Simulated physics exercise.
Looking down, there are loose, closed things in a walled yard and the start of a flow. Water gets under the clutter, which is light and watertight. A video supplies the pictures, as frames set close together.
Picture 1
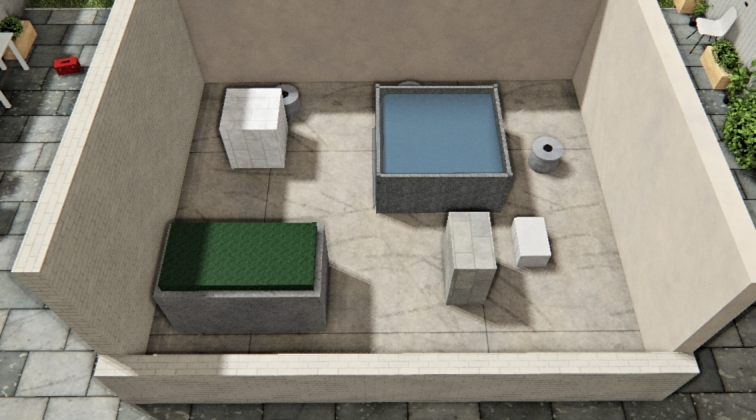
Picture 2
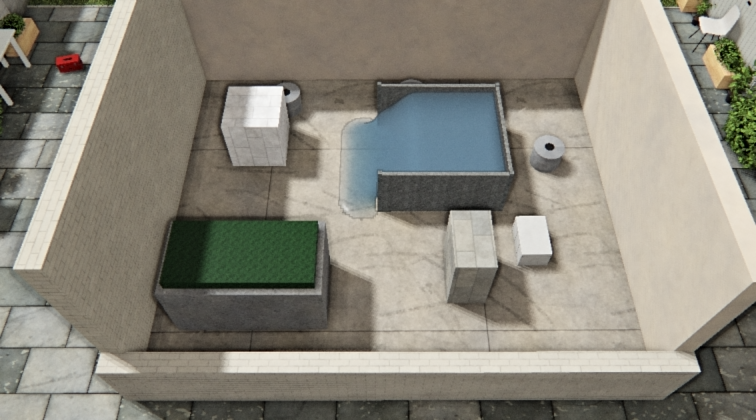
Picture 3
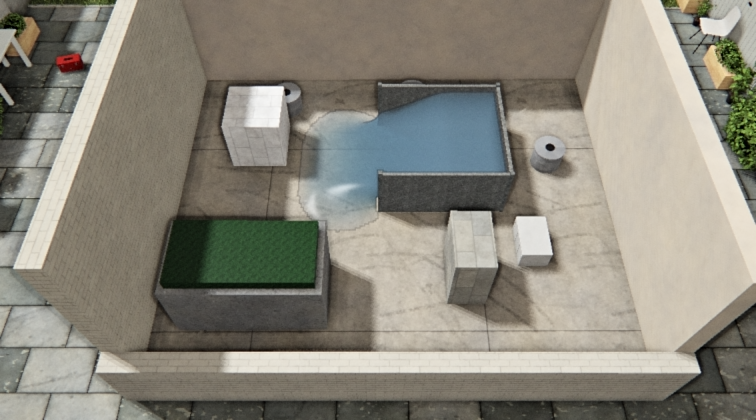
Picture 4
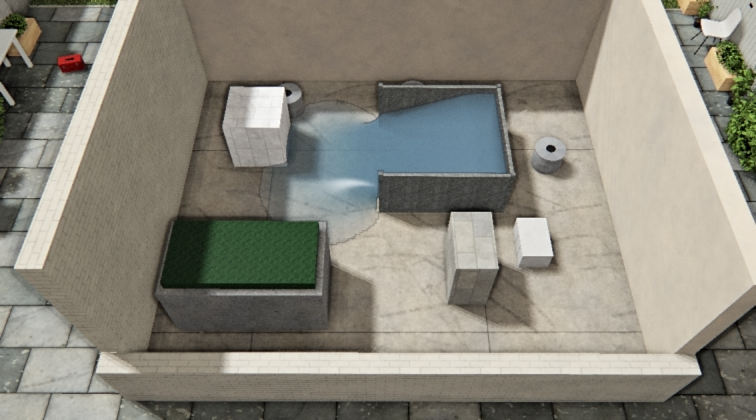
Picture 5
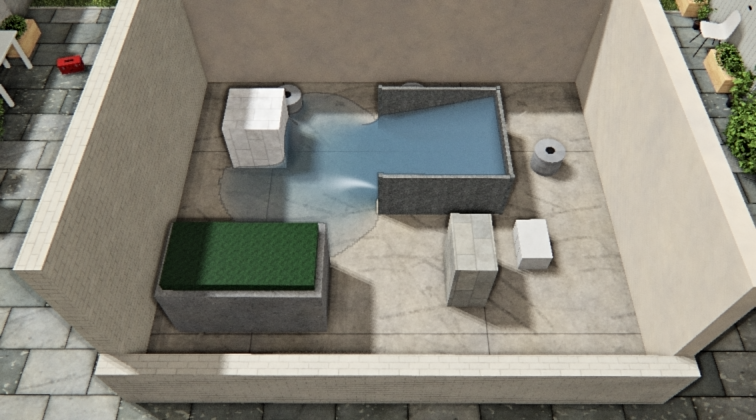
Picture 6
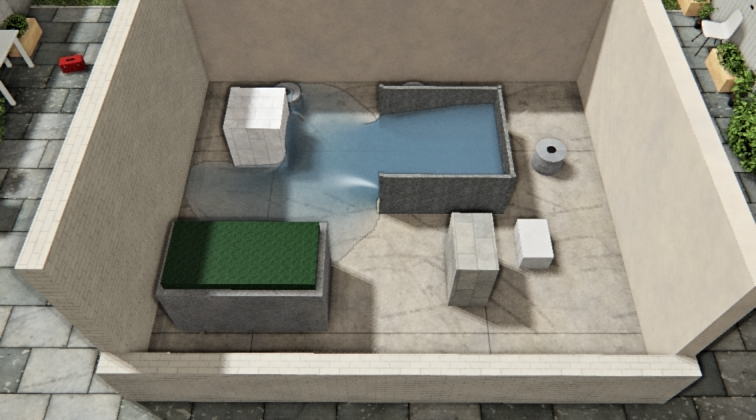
A large pale-walled yard with a stone floor is seen from high above, grey paving around it. A dark grey tub of blue water sits right of the back centre, a pale block and a grey ring at back left, a green-topped grey box at front left, and two pale blocks and a grey ring at right. The tub's left side opens and water spreads leftward in a thinning sheet, around the back-left block and towards the green-topped box, while the camera stays practically still.
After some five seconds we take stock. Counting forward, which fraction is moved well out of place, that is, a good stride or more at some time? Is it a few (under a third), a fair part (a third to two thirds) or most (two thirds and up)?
A fair part.
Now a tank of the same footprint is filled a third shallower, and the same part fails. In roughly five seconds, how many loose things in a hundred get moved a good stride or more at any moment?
Share displaced: Approx. 20 percent.
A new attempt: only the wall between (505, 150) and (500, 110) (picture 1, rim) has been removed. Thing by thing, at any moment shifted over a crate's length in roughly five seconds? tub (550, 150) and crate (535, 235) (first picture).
Lab note - in sequence: Made it that far; never that far.
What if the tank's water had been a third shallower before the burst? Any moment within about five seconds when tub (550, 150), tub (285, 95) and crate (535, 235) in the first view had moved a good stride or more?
Not beyond that, then beyond that, then not beyond that.
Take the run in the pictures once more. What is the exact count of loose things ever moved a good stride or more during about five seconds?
The total is 2.
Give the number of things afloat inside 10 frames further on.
1.
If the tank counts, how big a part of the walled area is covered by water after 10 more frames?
45 per cent, roughly.
A moment on, 1 of 5 are well off their spots; 0 afloat.
Next, 1 of 5 are well off their spots; 1 afloat.
Later, 0 of 5 are well off their spots; 1 afloat.
In the end, 1 of 5 are well off their spots, and 2 have been at some point; 2 afloat.
